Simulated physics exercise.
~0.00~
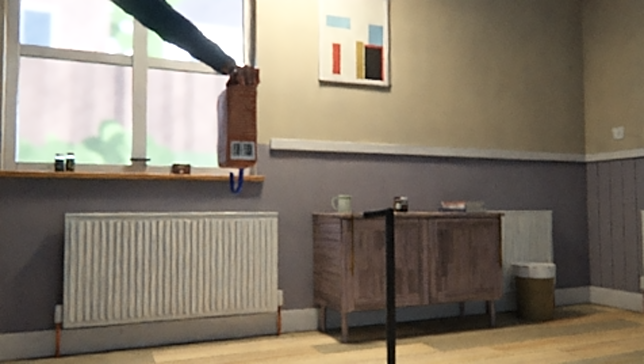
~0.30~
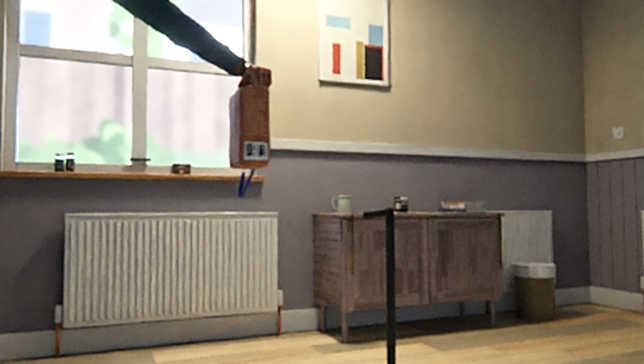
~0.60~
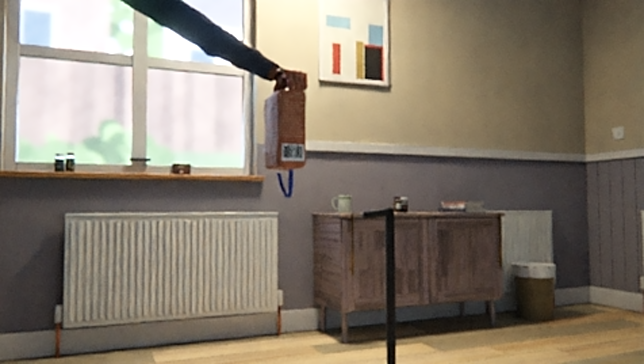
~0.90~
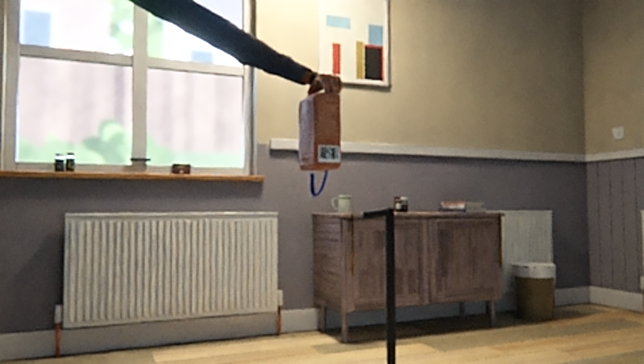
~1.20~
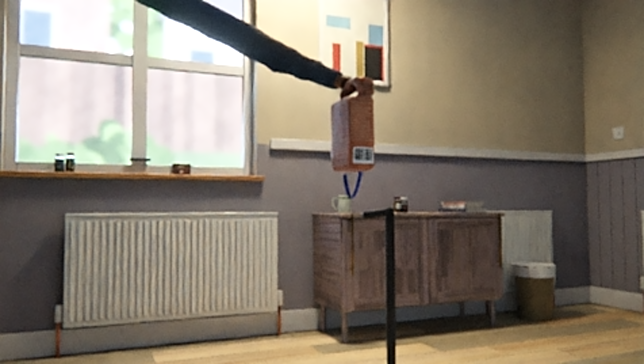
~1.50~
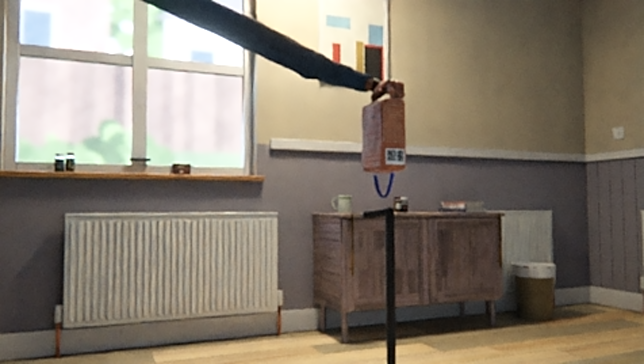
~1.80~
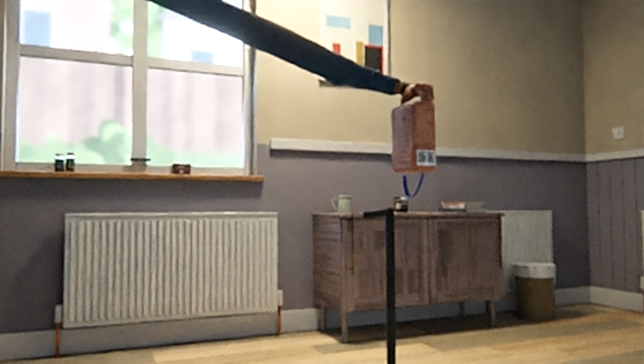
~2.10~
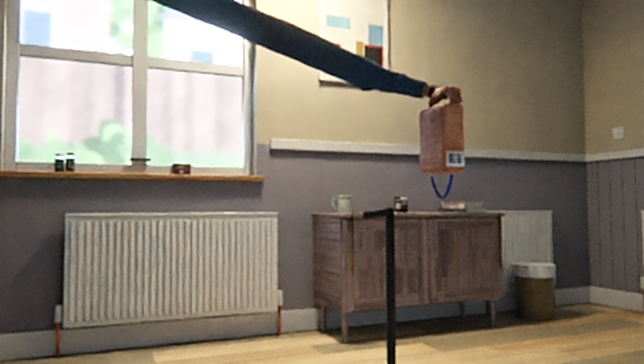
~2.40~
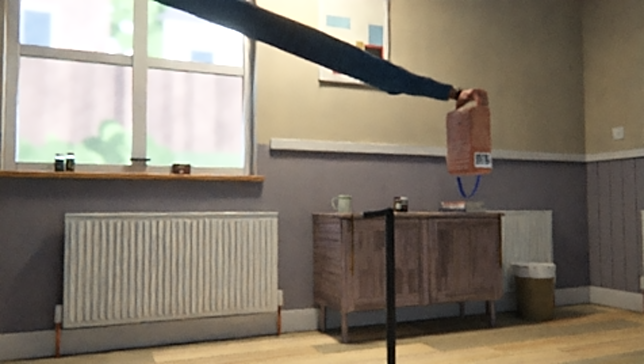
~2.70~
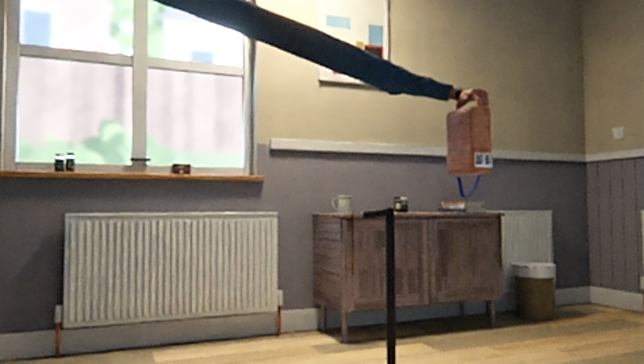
In a room, an arm carries an orange sack rightward past a post without snagging.
